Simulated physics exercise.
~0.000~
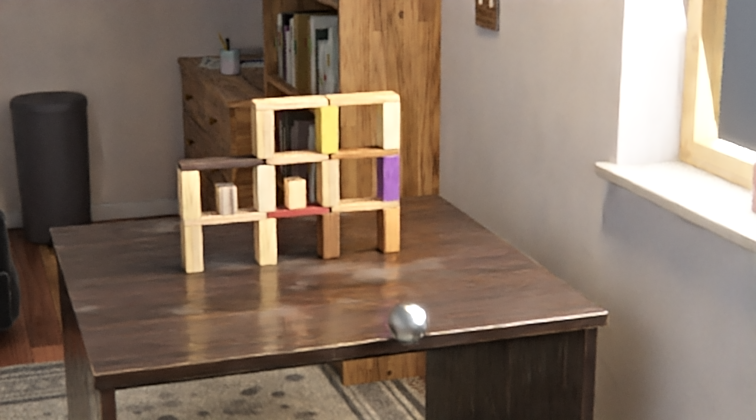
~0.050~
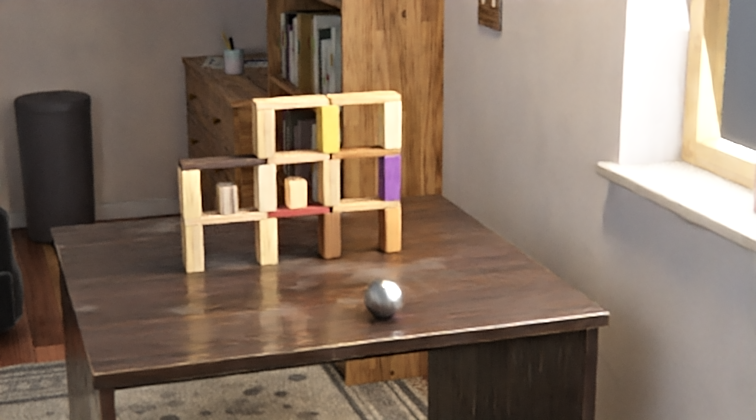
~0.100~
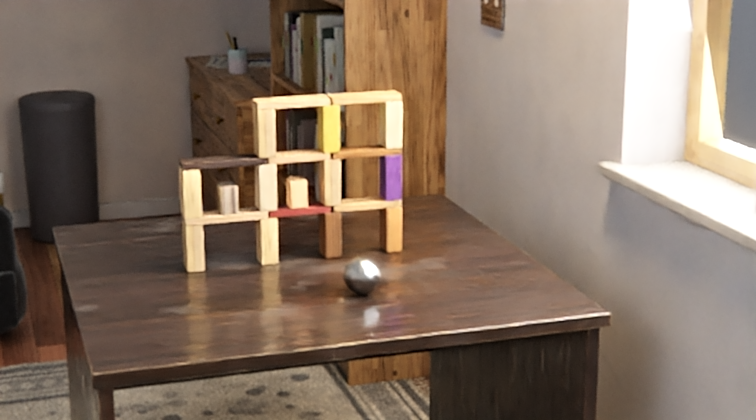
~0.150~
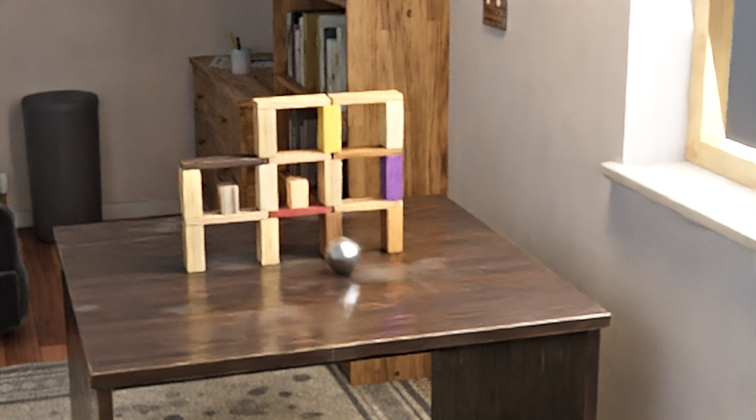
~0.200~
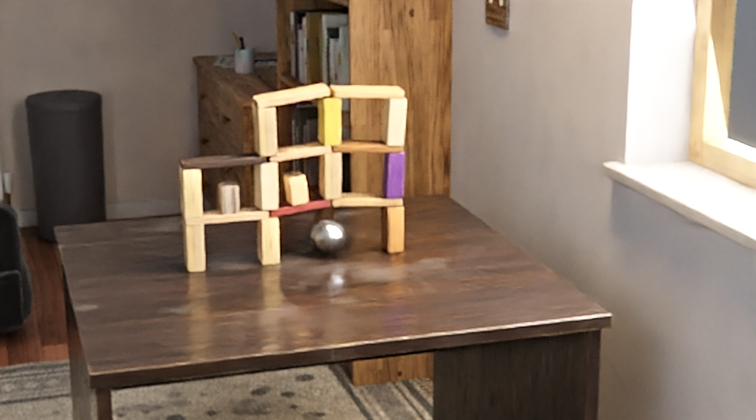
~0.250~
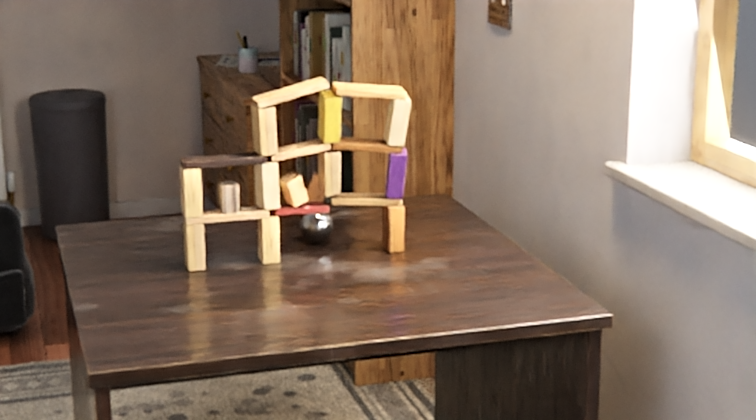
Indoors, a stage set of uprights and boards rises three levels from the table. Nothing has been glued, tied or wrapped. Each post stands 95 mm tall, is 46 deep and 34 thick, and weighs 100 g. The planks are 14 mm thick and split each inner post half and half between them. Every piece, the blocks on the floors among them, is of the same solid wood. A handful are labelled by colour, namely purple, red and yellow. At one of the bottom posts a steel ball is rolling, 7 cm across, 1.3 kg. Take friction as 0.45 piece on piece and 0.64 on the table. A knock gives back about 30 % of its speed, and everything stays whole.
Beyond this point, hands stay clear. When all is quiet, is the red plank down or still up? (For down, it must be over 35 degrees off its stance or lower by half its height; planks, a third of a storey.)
The red plank ends up down in the end.
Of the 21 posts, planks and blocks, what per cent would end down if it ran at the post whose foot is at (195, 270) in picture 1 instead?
50 percent.
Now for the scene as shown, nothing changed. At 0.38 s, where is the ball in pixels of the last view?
Around (289, 196).
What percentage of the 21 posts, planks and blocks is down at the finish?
Near 70 per cent.
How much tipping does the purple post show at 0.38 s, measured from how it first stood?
It's at some 5 degrees.
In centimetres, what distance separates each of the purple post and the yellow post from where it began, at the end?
Distance from start in cm - purple 18, yellow 24.
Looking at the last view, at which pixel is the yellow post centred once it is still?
Near (320, 223).
Around 0.38 s, ball still moving; 8 of the 21 pieces down; red plank tipped 49°, 48 mm lower; yellow post tipped 22°, 56 mm lower.
Around 0.54 s, ball still moving; 15 of the 21 pieces down; red plank tipped 51°, 47 mm lower; purple post tipped 55°, 36 mm lower.
Around 0.84 s, ball still moving; 15 of the 21 pieces down; red plank tipped 53°, 48 mm lower; purple post on its side.
Finally (1.4 s), ball rolling away; 15 of the 21 pieces down; red plank tipped 53°, 48 mm lower; purple post on its side; yellow post tipped 70°, 22 cm lower. Seen by the last camera, middles, red plank near (287, 227), purple post near (339, 248).
